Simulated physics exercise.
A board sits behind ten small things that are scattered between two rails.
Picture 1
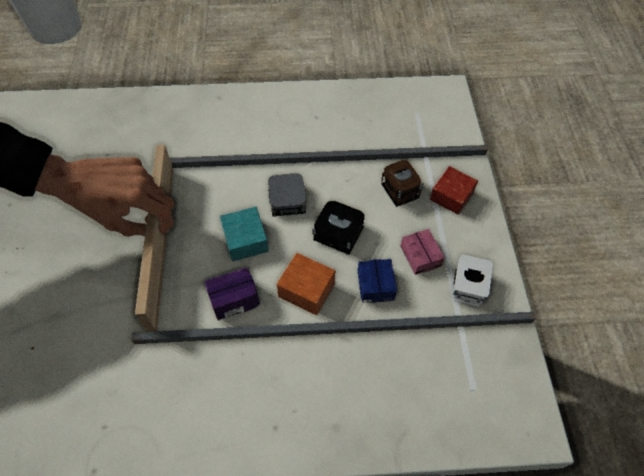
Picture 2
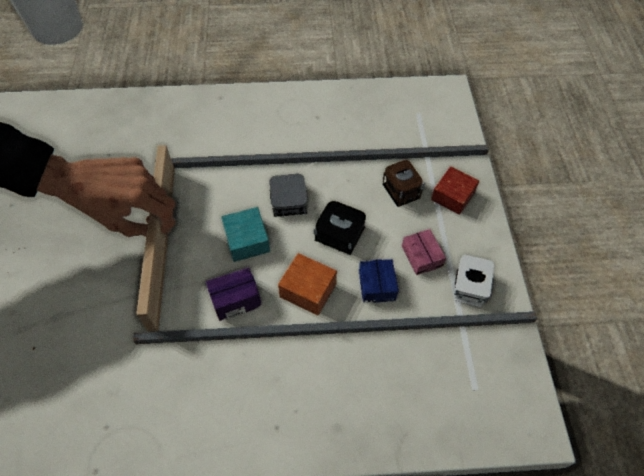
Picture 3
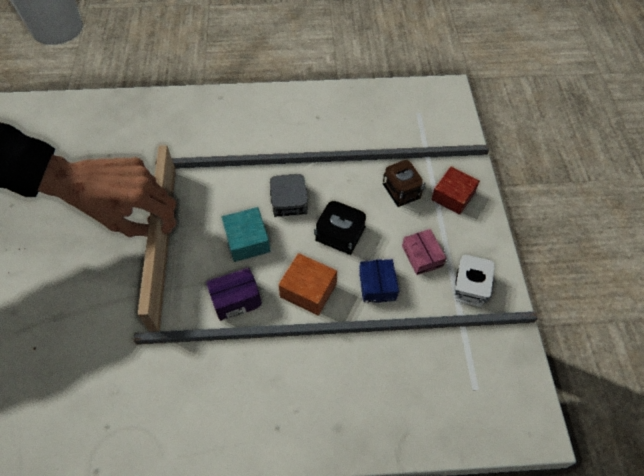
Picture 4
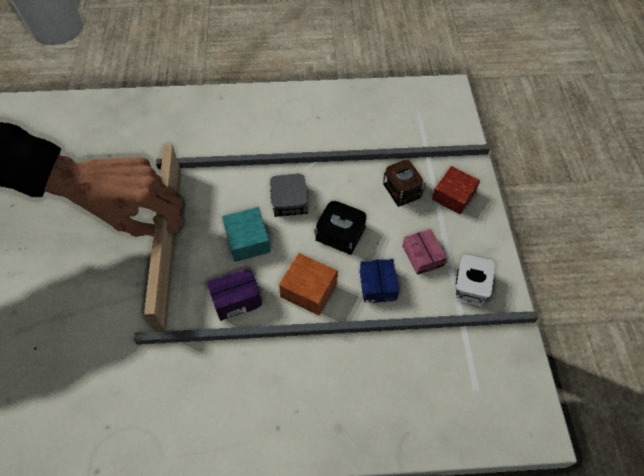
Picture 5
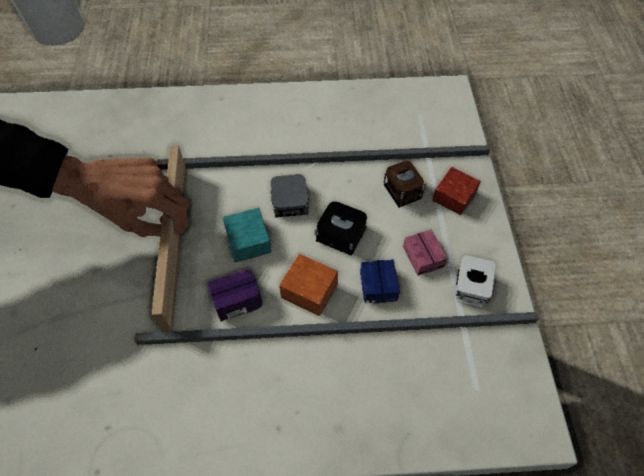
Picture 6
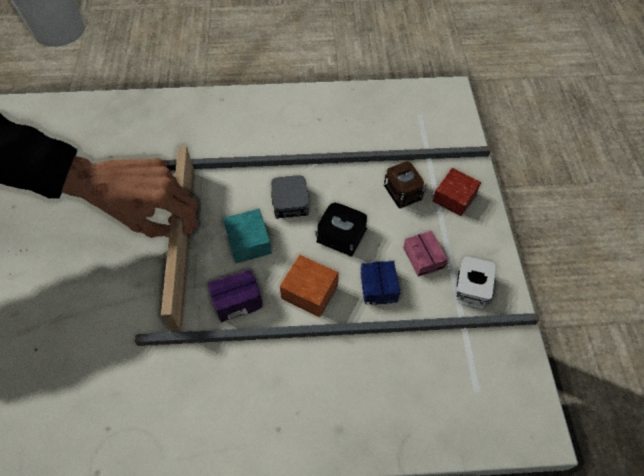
On a pale tabletop, a hand slides a wooden board slightly right toward scattered colored blocks.
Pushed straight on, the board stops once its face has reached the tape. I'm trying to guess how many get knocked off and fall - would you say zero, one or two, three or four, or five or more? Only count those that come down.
It ends with three pieces or four gone from the top.
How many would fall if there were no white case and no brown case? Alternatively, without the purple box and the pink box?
You'd get 2 in the first case and 2 in the second one.
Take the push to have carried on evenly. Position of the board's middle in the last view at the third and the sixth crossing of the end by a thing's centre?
First roughly (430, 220), later roughly (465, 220).
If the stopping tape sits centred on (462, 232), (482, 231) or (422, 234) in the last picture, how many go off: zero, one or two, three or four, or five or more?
Lab note - count at each of the three spots: At least five; five or more; either one or two.
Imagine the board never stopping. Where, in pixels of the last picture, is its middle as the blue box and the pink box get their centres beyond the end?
(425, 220) and (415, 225), more or less.
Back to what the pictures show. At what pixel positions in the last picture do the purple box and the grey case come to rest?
About (483, 295), and about (454, 190).
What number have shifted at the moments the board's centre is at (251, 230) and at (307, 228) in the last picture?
Tally at point one: 3; at point two: 7.
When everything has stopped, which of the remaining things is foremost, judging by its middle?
Result: White case.
Soon after, none off yet; red block at rest near (457, 192); white case at rest near (474, 283); pink box at rest near (425, 253).
After that, none off yet; red block at rest near (457, 192); white case moving near (481, 282); pink box displaced about its own width near (458, 237).
And then, none off yet; red block displaced about its own width near (479, 183); white case displaced a little near (495, 286); pink box displaced well along near (499, 212).
In the end, the number that fall off is three or four; gone, blue box, pink box and red block.
